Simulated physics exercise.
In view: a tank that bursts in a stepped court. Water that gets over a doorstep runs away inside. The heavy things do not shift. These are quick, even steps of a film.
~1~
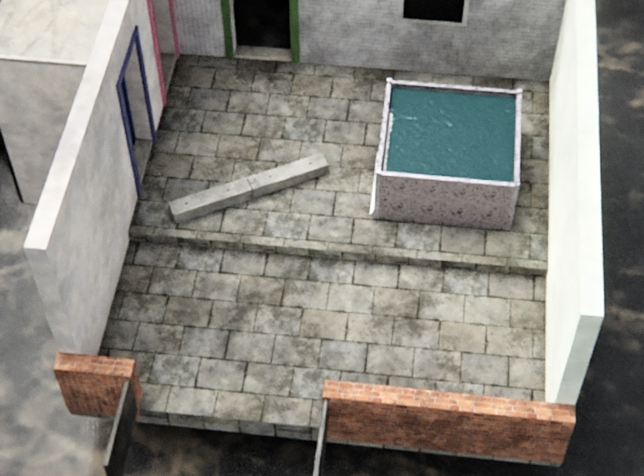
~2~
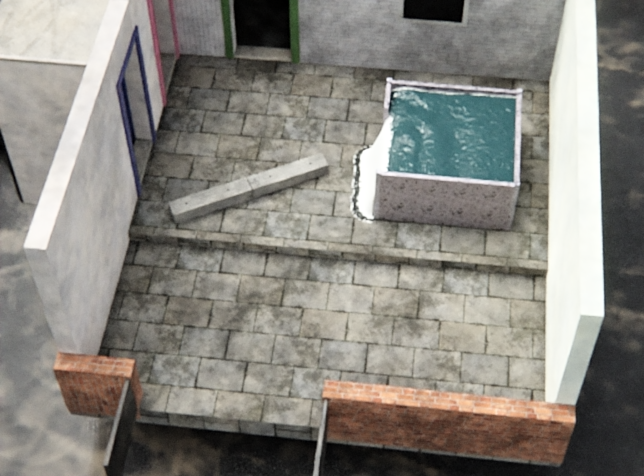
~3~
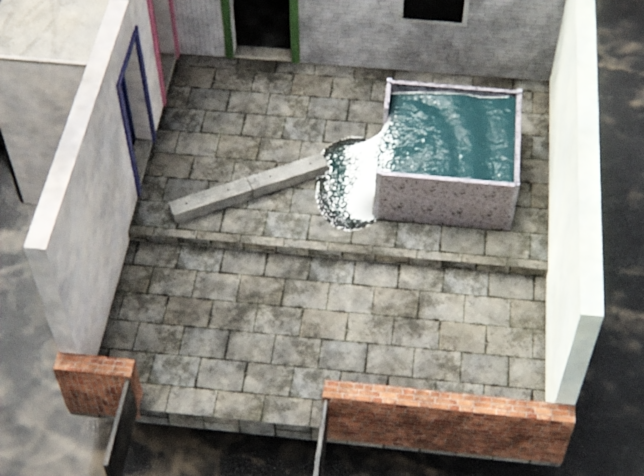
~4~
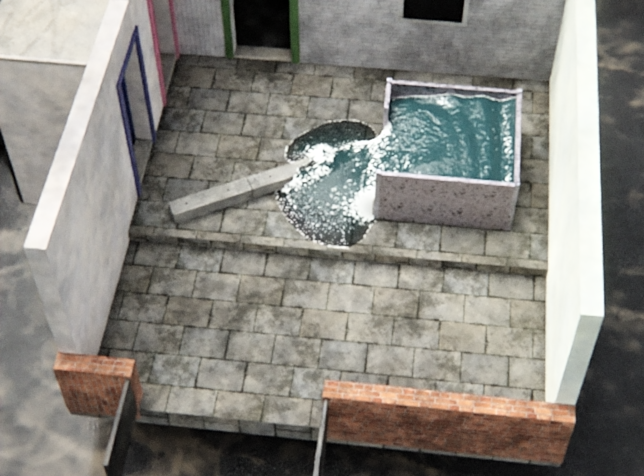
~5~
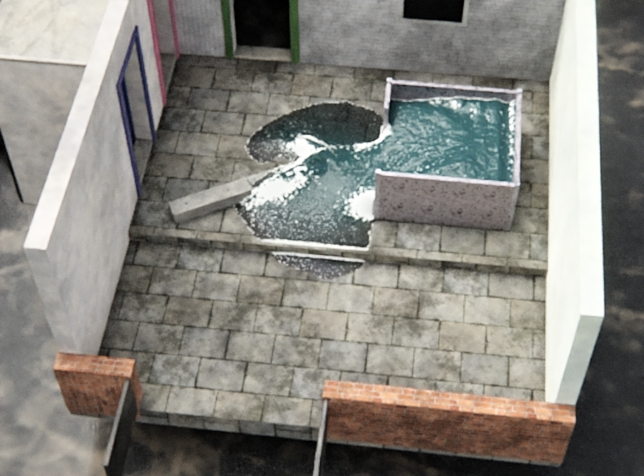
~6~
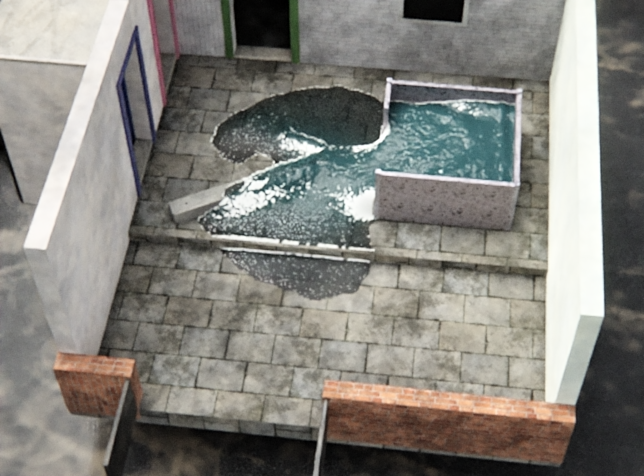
A stone tank of blue-green water in a walled courtyard burst open on its left side, and the water gushed out, swept around and over a long block, and spread down the low step.
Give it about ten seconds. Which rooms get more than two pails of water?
One by one: The green door takes more than that; the pink door takes more than that; the blue door takes more than that.
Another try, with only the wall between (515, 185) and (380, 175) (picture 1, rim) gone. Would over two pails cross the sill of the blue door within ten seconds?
In short: Blue door holds.
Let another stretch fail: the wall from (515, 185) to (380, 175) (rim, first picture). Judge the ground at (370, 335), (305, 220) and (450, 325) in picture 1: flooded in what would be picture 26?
One after the other: Under water, free of water, awash.
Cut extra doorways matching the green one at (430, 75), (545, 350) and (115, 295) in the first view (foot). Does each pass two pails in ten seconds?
As listed: Holds, lets less in, is over.
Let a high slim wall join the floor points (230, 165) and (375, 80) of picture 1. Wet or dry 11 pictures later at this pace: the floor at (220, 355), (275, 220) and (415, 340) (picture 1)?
In that order: Flooded, flooded, dry.
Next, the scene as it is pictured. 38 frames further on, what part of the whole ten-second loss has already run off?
Roughly 65 per cent.
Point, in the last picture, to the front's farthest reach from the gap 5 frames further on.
Near (100, 351).
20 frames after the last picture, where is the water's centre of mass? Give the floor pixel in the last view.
Around (277, 219).
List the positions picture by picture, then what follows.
The first picture shows still water in the open tank at (450, 135).
In the second picture, the front is at (370, 150), out from the gap at (383, 168).
In the third picture, the front is at (332, 150), out from the gap at (383, 171).
In the fourth picture, water pours out at (383, 172) and has run to (295, 147).
In the fifth picture, the front is at (240, 208), out from the gap at (383, 173).
In the sixth picture, the front is at (224, 126), out from the gap at (383, 173).
A moment on, water covers 45 % of the floor; the green door wet at the sill, nothing in, the pink door wet at the sill, nothing in, the blue door wet at the sill, nothing in.
Next, water covers 55 % of the floor; the green door over two buckets in, the pink door over two buckets in, the blue door over two buckets in.
Then, water covers 55 % of the floor; the green door over two buckets in, the pink door over two buckets in, the blue door over two buckets in.
Later, water covers 75 % of the floor; the green door far over two buckets in, the pink door over two buckets in, the blue door over two buckets in.
In the end, water covers 90 % of the floor; the green door far over two buckets in, the pink door over two buckets in, the blue door over two buckets in.
